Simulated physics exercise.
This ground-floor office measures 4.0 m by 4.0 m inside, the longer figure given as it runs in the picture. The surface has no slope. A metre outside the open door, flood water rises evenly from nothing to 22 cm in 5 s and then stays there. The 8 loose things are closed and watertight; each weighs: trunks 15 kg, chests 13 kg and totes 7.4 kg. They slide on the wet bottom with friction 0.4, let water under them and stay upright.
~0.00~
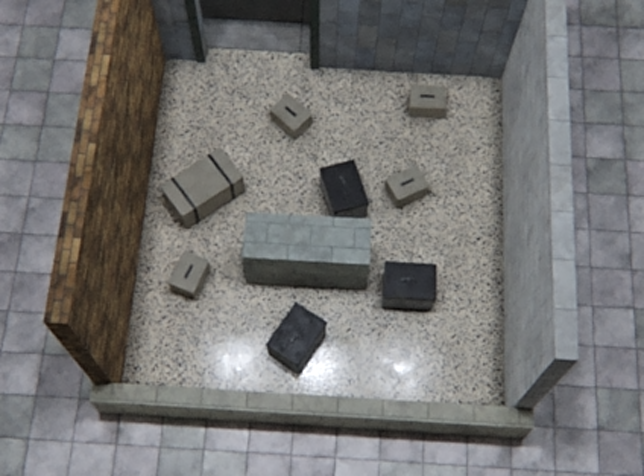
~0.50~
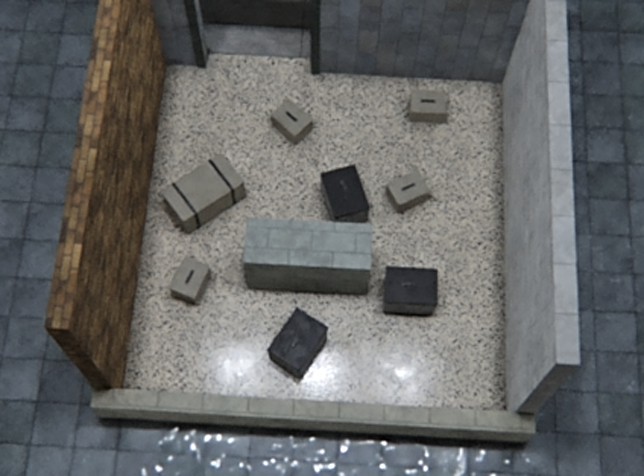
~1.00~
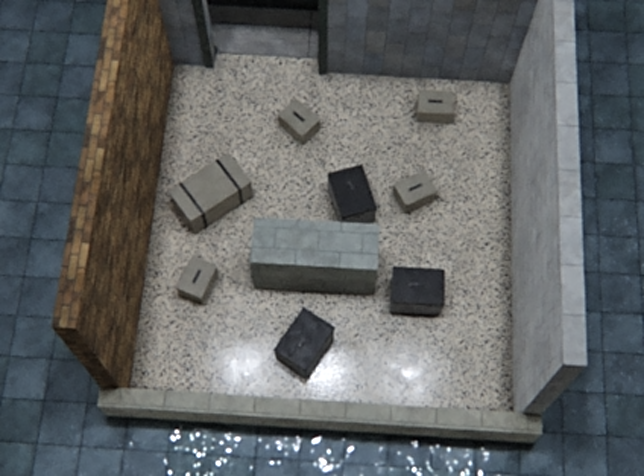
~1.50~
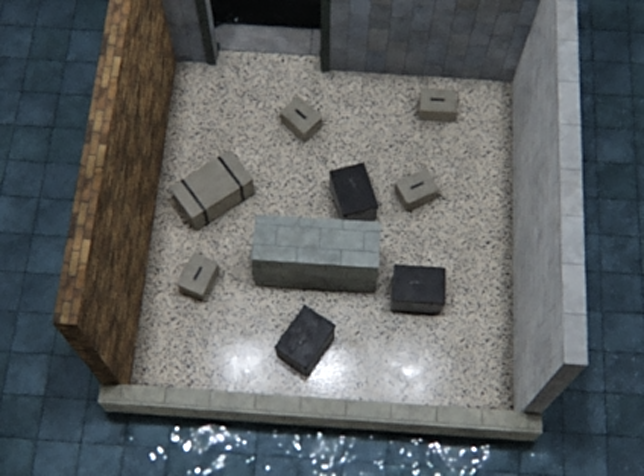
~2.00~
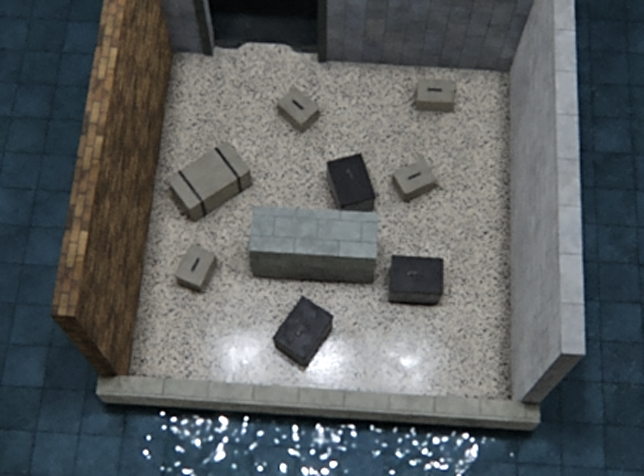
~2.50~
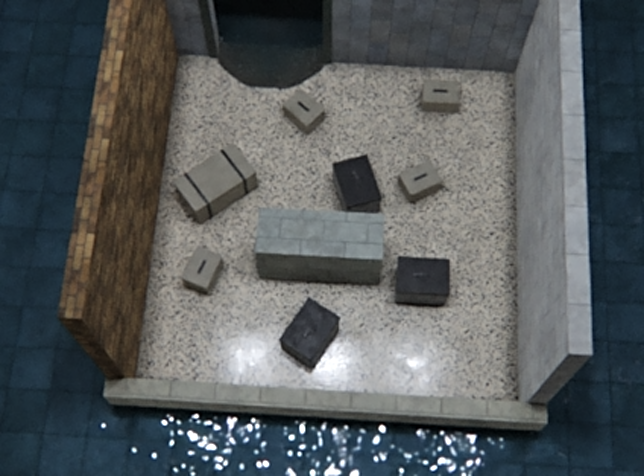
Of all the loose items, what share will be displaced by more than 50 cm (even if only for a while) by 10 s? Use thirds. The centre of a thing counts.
It is two thirds or more.
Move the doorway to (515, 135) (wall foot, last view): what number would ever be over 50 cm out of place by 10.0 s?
Then 6.
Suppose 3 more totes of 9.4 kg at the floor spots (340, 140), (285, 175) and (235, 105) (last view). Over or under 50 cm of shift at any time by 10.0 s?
In turn: Over, more, past it.
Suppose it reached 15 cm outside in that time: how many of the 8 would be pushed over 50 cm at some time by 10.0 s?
Then 4.
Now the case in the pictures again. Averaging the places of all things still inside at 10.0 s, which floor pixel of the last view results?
Around (436, 252).
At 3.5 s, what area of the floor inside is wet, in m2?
About 1.5 m2.
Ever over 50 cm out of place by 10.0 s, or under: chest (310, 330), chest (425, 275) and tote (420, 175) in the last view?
In that order: Past it, short of it, past it.
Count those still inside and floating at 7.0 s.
I count 2.
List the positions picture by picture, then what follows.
The first frame shows a trunk at (202, 181), on the bottom; a chest at (297, 333) rests on the ground; 0.0 m2 under water; 0 of 8 have shifted.
The second frame shows a trunk at (203, 186) rests on the ground; a chest at (298, 338) rests on the ground; 0.0 m2 under water; 0 of 8 have shifted.
The third frame shows a trunk at (210, 186), on the bottom; a chest at (305, 338), on the bottom; 0.0 m2 under water; 0 of 8 have shifted.
The fourth frame shows a trunk at (211, 183), on the bottom; a chest at (305, 336) rests on the ground; water covers 0.0 m2; 0 of 8 have shifted.
The fifth frame shows a trunk at (209, 174) rests on the ground; a chest at (303, 327) rests on the ground; 0.0 m2 under water; 0 of 8 have shifted.
The sixth frame shows a trunk at (215, 176), on the bottom; a chest at (310, 328) rests on the ground; water covers 0.3 m2; 0 of 8 have shifted.
After 3.5 s 0 of 8 are over 50 cm from their spots; 0 afloat.
After 4.5 s 0 of 8 are over 50 cm from their spots; 0 afloat.
After 7.0 s 4 of 8 are over 50 cm from their spots; 2 afloat.
After 10.0 s 6 of 8 are over 50 cm from their spots, and 6 have been at some point; 6 afloat.
